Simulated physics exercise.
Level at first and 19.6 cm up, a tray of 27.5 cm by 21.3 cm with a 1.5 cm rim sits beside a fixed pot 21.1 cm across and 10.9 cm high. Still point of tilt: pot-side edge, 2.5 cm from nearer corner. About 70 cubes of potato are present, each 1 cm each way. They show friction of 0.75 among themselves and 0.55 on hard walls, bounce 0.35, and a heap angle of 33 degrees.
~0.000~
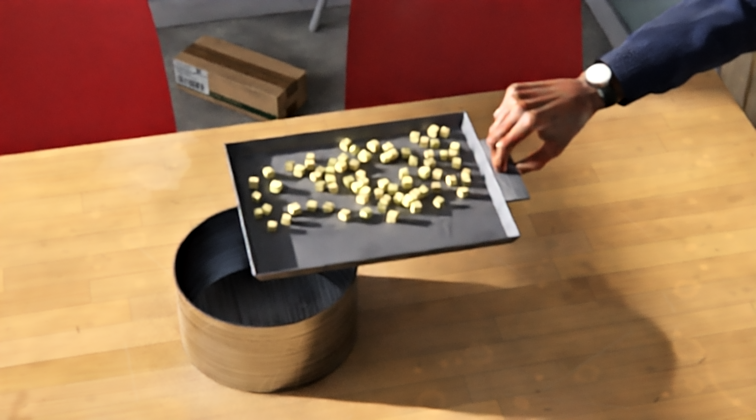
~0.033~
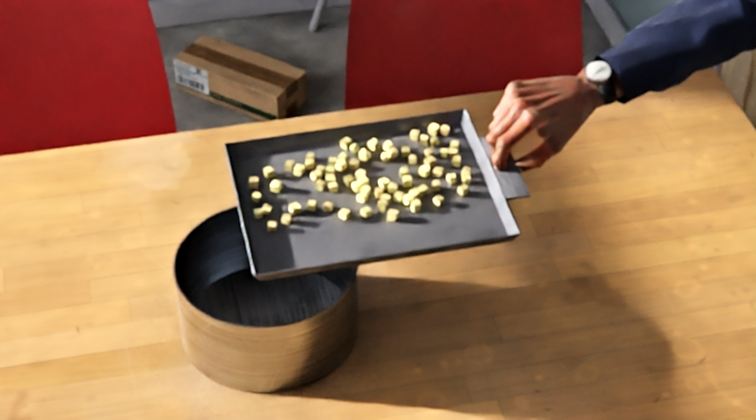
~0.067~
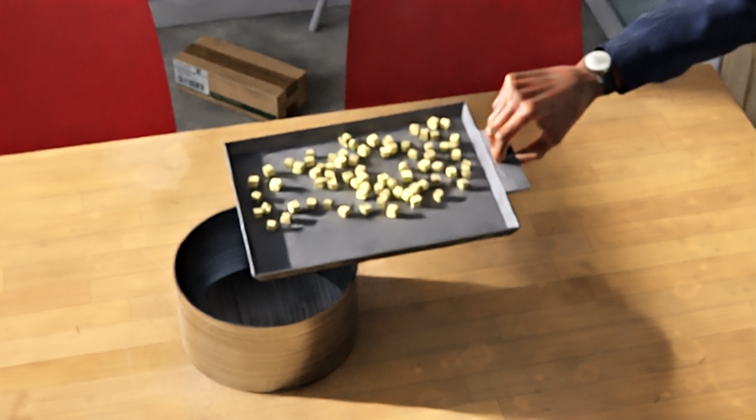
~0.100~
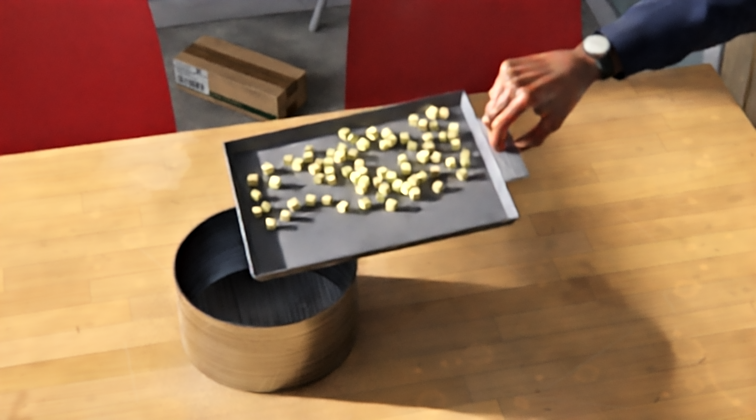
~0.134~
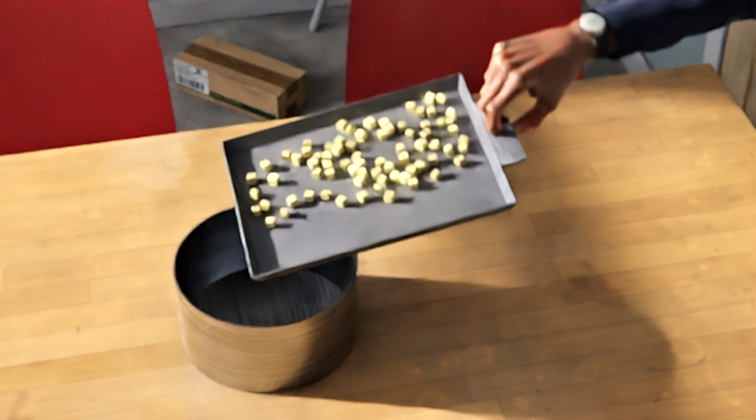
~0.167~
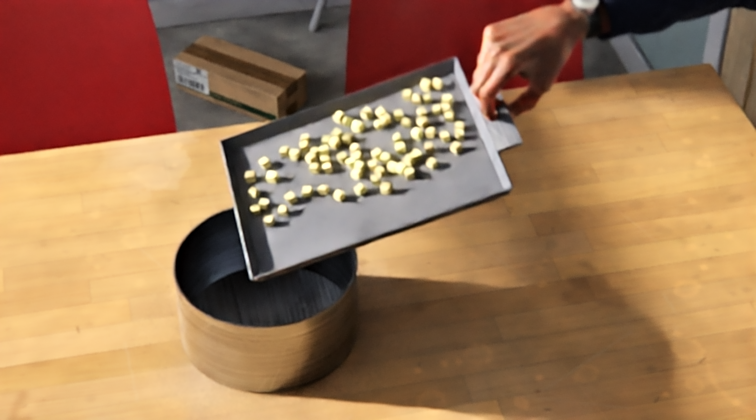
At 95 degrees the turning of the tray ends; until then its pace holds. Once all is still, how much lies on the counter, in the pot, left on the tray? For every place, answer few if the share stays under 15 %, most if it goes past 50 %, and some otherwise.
Shares - counter: Most; pot: Some; left on the tray: Few.
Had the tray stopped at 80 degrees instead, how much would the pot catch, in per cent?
In that case it comes to about 25 in a hundred.
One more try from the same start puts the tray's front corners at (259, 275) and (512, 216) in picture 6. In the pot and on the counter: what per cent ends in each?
Split: Pot = 0, counter = 100.
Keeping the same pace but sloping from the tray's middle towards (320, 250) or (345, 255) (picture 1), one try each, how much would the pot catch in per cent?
Approximately 0 percent, then 0 percent.
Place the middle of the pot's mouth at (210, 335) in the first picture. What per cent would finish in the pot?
I'd expect near 70 per cent.
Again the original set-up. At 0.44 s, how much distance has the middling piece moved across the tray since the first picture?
By then it sits near 2 cm from where it began.
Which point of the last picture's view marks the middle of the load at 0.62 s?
Load centre est.: (214, 213) px.
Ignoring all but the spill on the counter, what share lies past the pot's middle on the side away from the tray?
Around 100 in a hundred.
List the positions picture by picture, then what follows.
In the first frame, tray tilt 0 degrees, front corners at (260, 270) and (512, 232); middle of the pieces at (361, 176); pot at (266, 261).
In the second frame, tray tilt 1 degrees, front corners at (260, 270) and (512, 230); middle of the pieces at (361, 175).
In the third frame, tray tilt 3 degrees, front corners at (260, 270) and (512, 224); middle of the pieces at (361, 171).
In the fourth frame, tray tilt 6 degrees, front corners at (259, 270) and (511, 213), lowest corner left front; middle of the pieces at (360, 165).
In the fifth frame, tray tilt 11 degrees, front corners at (258, 271) and (508, 199), lowest corner left front; middle of the pieces at (358, 157).
In the sixth frame, tray tilt 15 degrees, front corners at (257, 272) and (504, 185), lowest corner left front; middle of the pieces at (355, 149); pot at (266, 261). The tray's pace is about 145 degrees a second.
After 0.44 s, tilt 55 degrees; the tray holds 100 %, the pot 0 %.
After 0.62 s, tilt 81 degrees; the tray holds 75 %, the pot 0 %.
After 0.93 s, tilt 95 degrees; the tray holds 0 %, the pot 25 %.
By 2.2 s all is still; counter 75 %, pot 25 %, tray 0 %.
